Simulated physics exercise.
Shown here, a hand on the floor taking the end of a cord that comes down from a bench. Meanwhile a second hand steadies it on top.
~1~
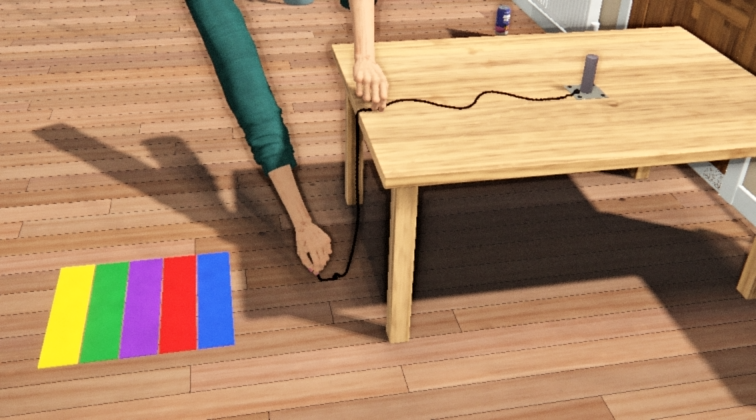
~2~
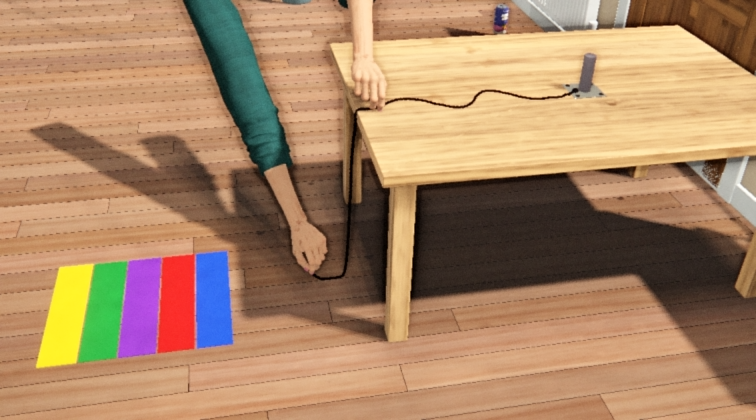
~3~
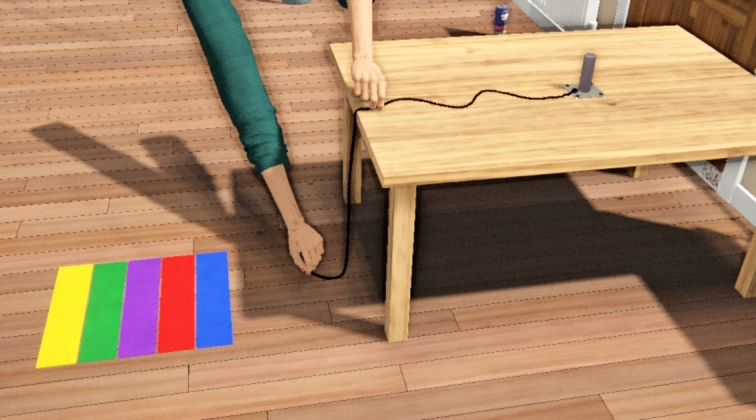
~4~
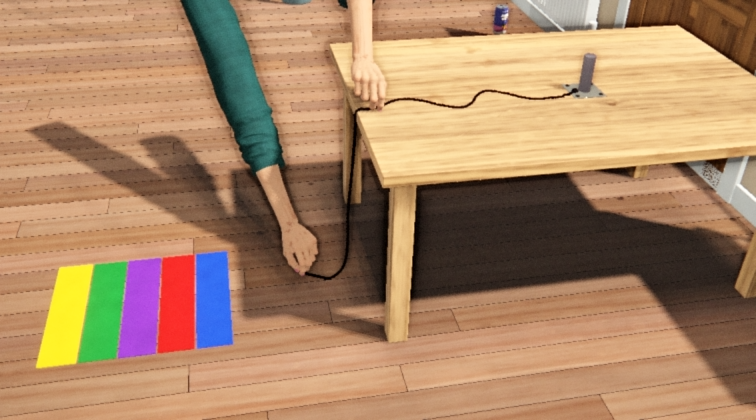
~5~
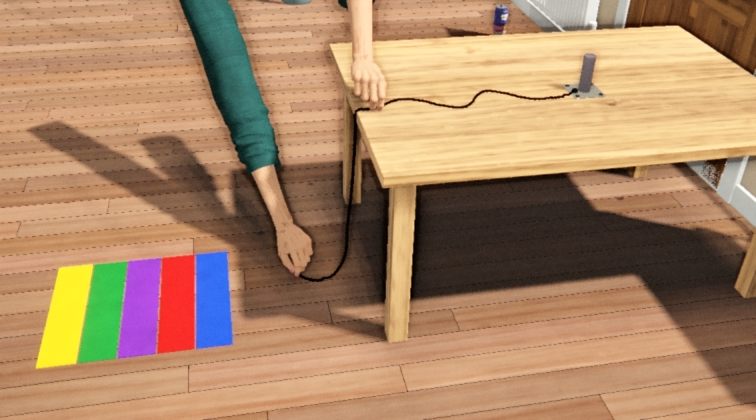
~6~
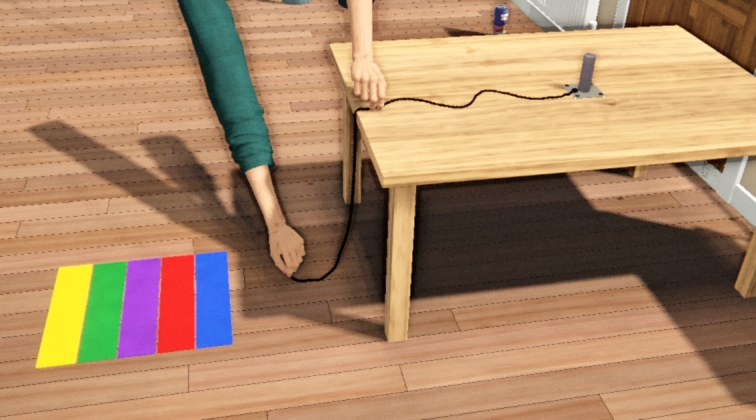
On a wooden floor beside a table, a hand at the end of a green-sleeved arm draws the end of a black cord slightly left, toward a multicolored striped panel, while another hand stays at the table's edge.
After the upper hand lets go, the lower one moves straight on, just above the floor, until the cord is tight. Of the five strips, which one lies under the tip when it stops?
The purple strip.
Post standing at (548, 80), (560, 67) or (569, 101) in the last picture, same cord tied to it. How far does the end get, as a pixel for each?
First close to (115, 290), next close to (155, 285), last close to (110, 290).
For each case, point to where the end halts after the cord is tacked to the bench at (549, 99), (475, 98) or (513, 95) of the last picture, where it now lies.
Going through the tries, I'd expect close to (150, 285), (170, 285) and lastly (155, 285).
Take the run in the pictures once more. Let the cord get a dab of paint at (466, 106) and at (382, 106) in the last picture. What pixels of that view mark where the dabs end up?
End points: Roughly (435, 102); roughly (347, 121).
Soon after, end near (219, 280); over blue.
After that, end near (171, 285); over red.
At the stop, end near (143, 288); over purple. It halts on the purple strip.
